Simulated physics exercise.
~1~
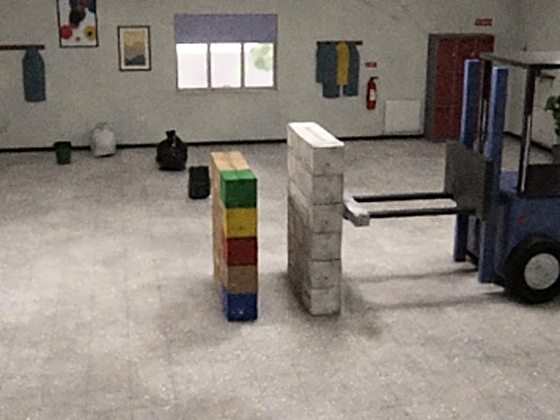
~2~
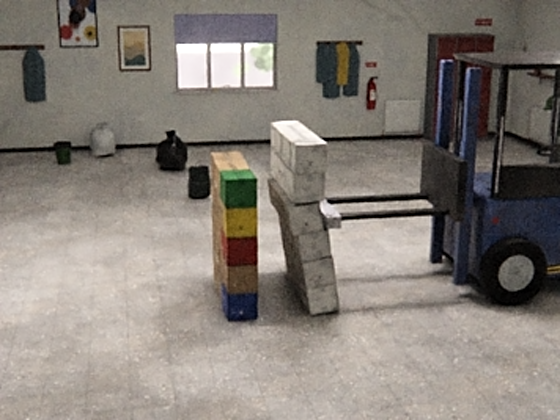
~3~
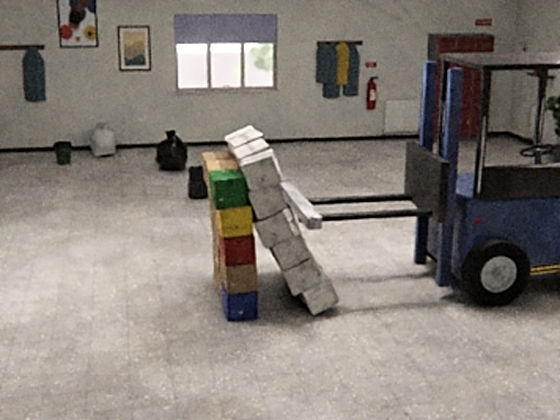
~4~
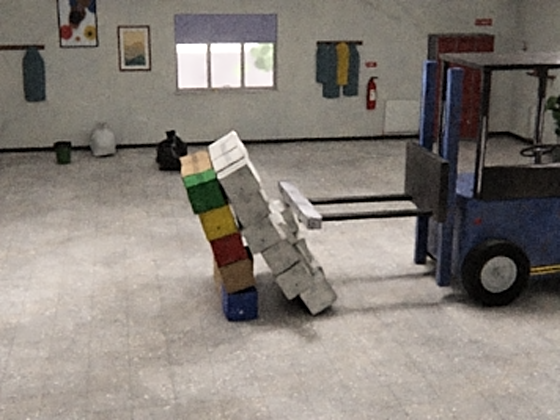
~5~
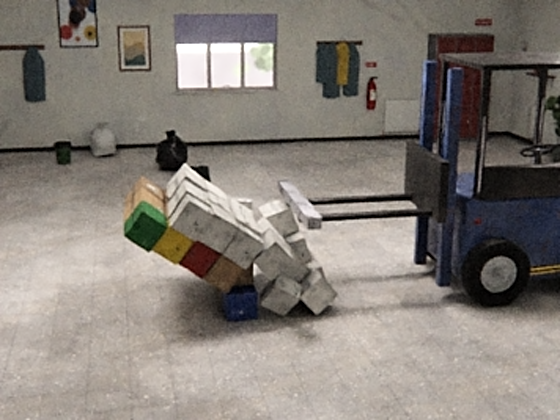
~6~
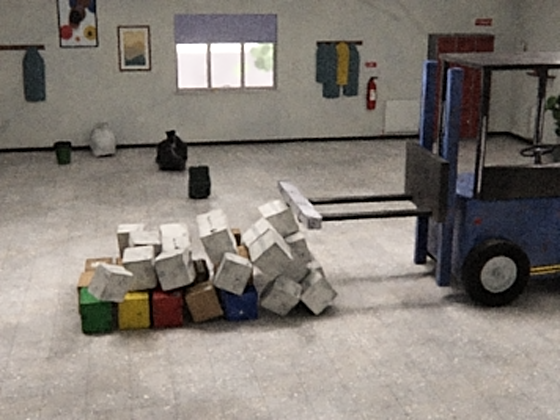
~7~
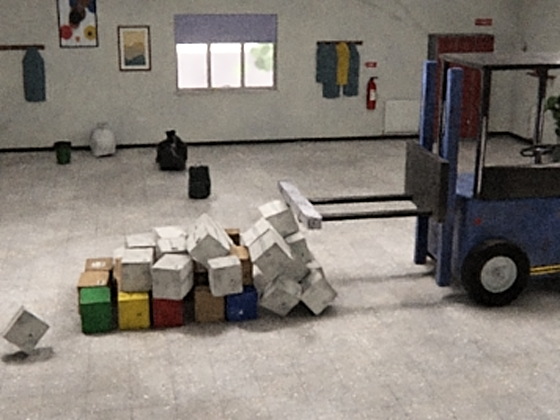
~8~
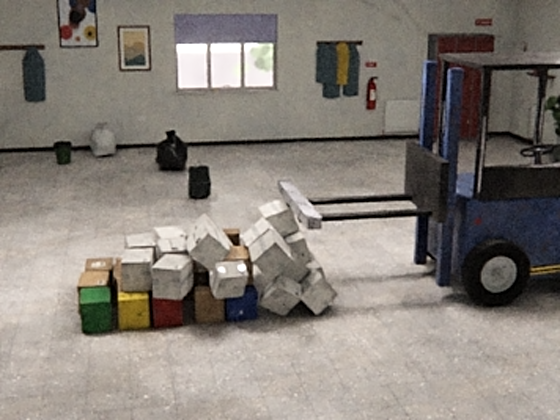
A forklift drove a beam leftward into a wall of white cartons, which buckled and leaned onto a second wall of coloured ones, toppling both into a jumbled heap, with the green, yellow and red cartons lying in a row beneath the white ones.
